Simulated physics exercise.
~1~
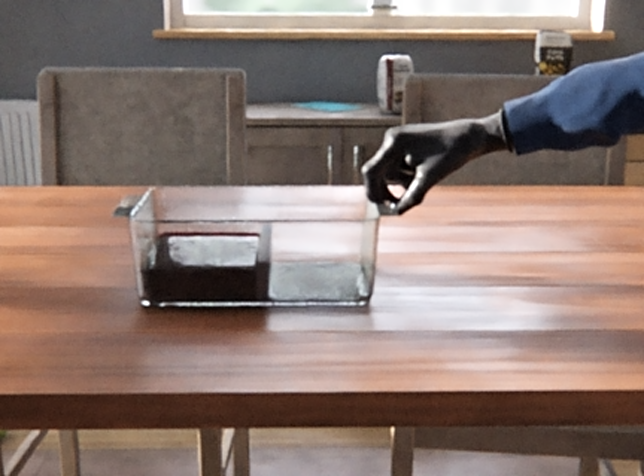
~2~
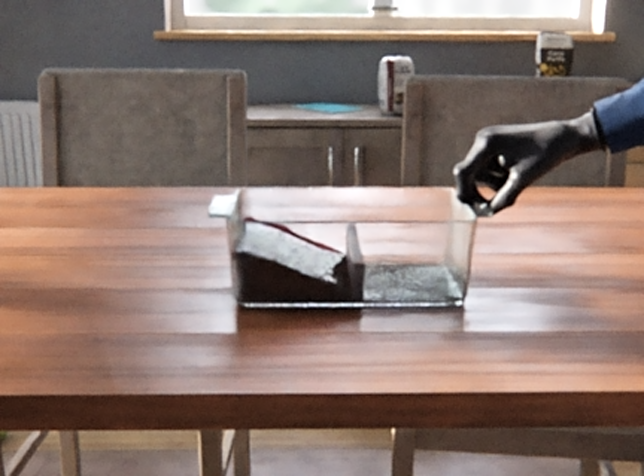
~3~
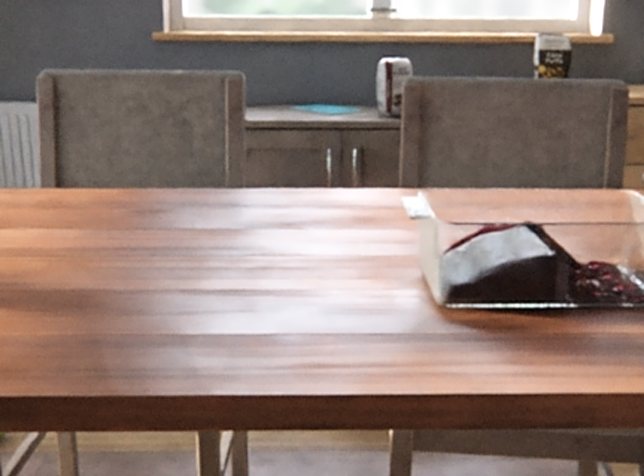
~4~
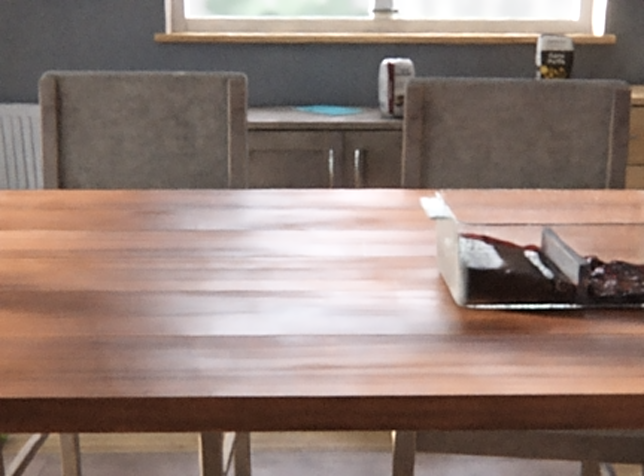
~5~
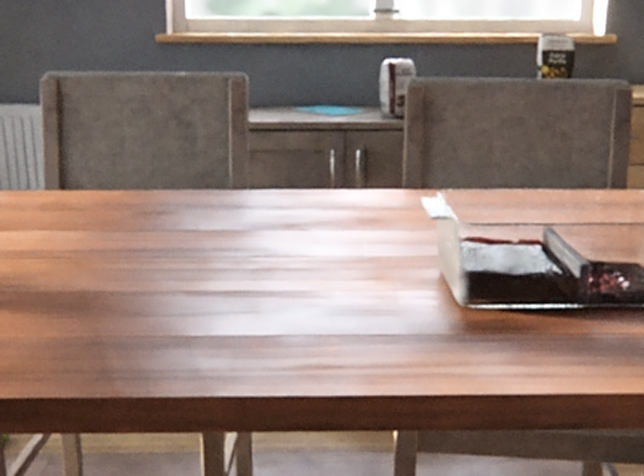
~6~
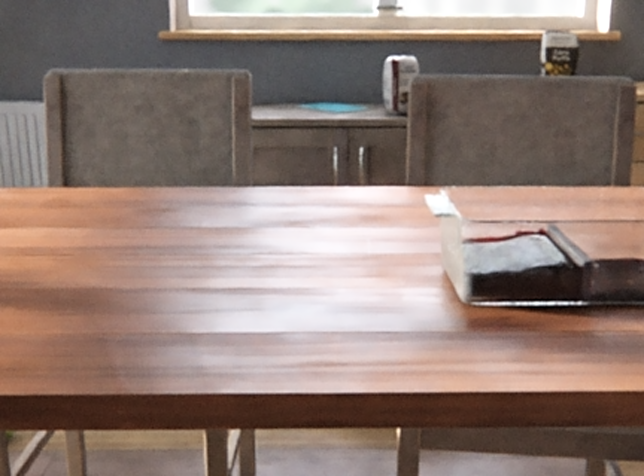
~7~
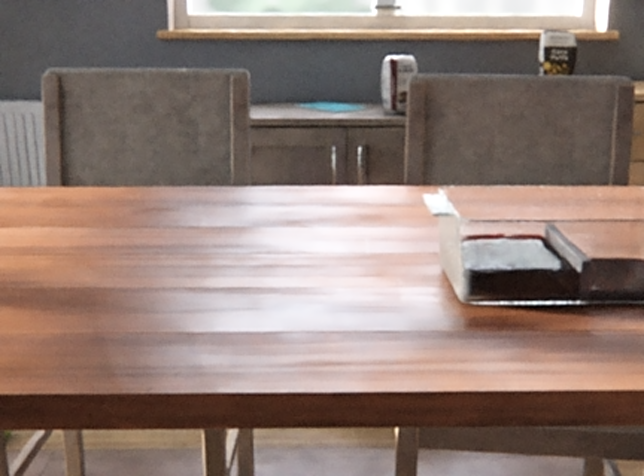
A hand slid a clear oblong tub to the right across a wooden table, and the dark red wine in its left part sloshed up and over the divider. The tub stopped at the right edge of view, with some wine in the right part.
